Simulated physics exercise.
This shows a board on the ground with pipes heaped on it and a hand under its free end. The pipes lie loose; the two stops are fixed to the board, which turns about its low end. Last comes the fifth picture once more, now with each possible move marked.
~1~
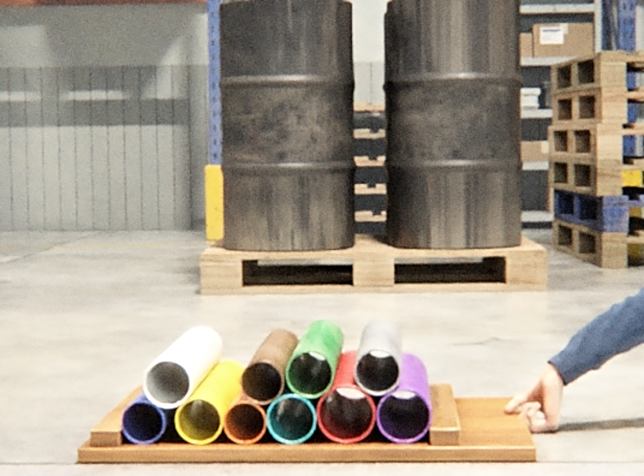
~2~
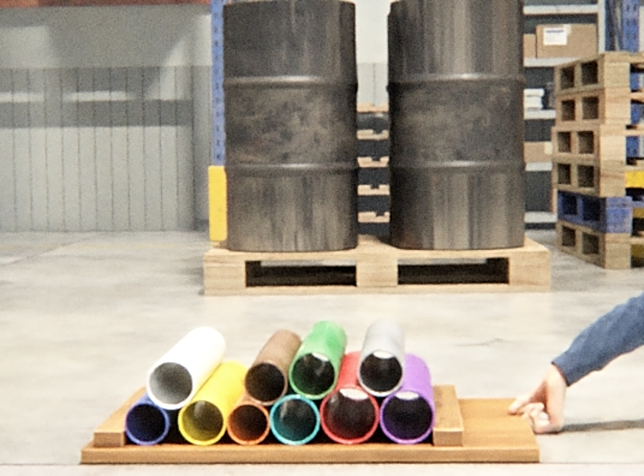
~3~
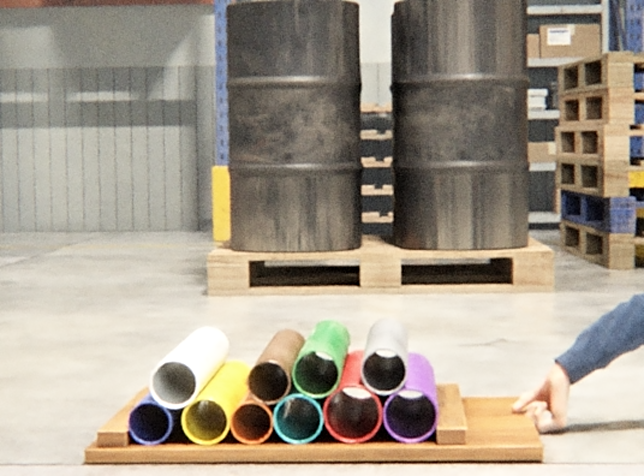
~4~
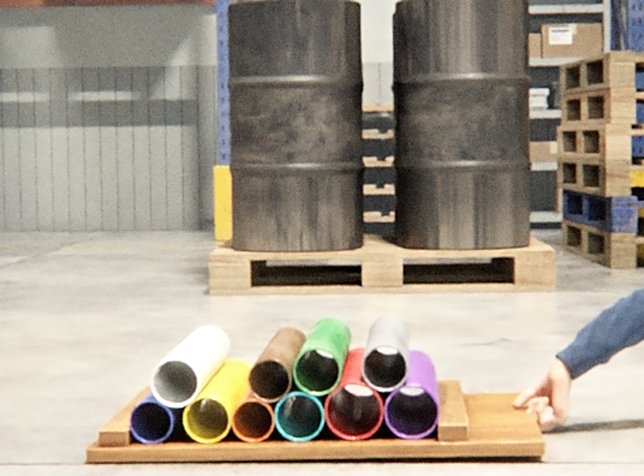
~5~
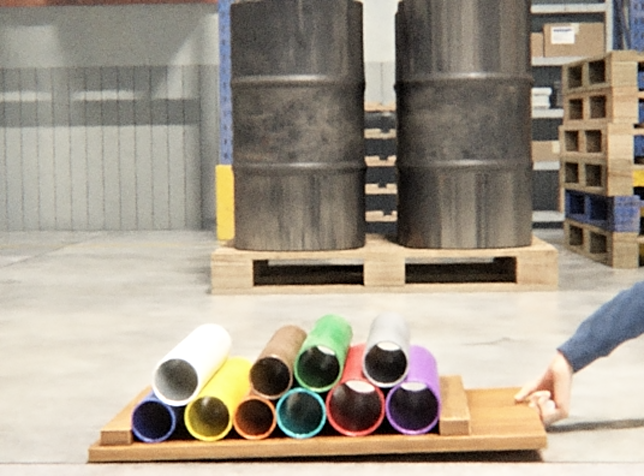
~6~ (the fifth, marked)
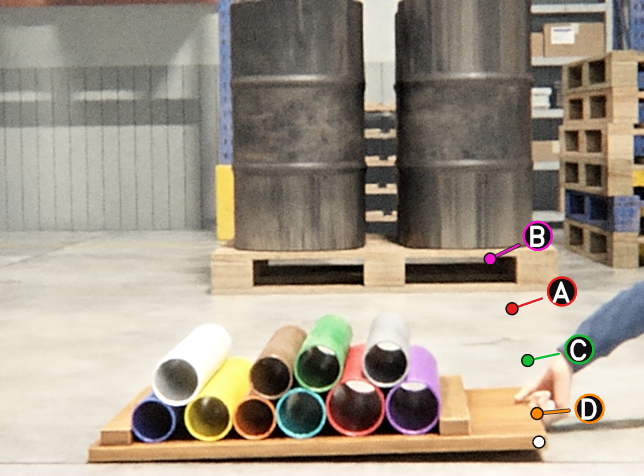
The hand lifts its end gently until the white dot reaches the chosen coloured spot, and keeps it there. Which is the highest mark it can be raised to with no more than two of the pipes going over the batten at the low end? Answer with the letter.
A is the limit.
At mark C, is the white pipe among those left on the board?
The white pipe: Yes.
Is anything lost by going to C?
No, at C.
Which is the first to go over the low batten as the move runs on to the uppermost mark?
The white one.
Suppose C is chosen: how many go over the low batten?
At C the number is none.
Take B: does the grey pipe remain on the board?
The grey pipe: Yes.
On the marked copy, A at (512, 309); B at (490, 259); C at (528, 361); D at (537, 414); the white dot at (539, 442).
Taking A. A third of the way, board at 14°.
Two thirds of the way, board at 19°.
When it is over, board at 19°, none over the low batten.
As for the rest, B three over the low batten (brown, green, white); C none over the low batten; D none over the low batten.
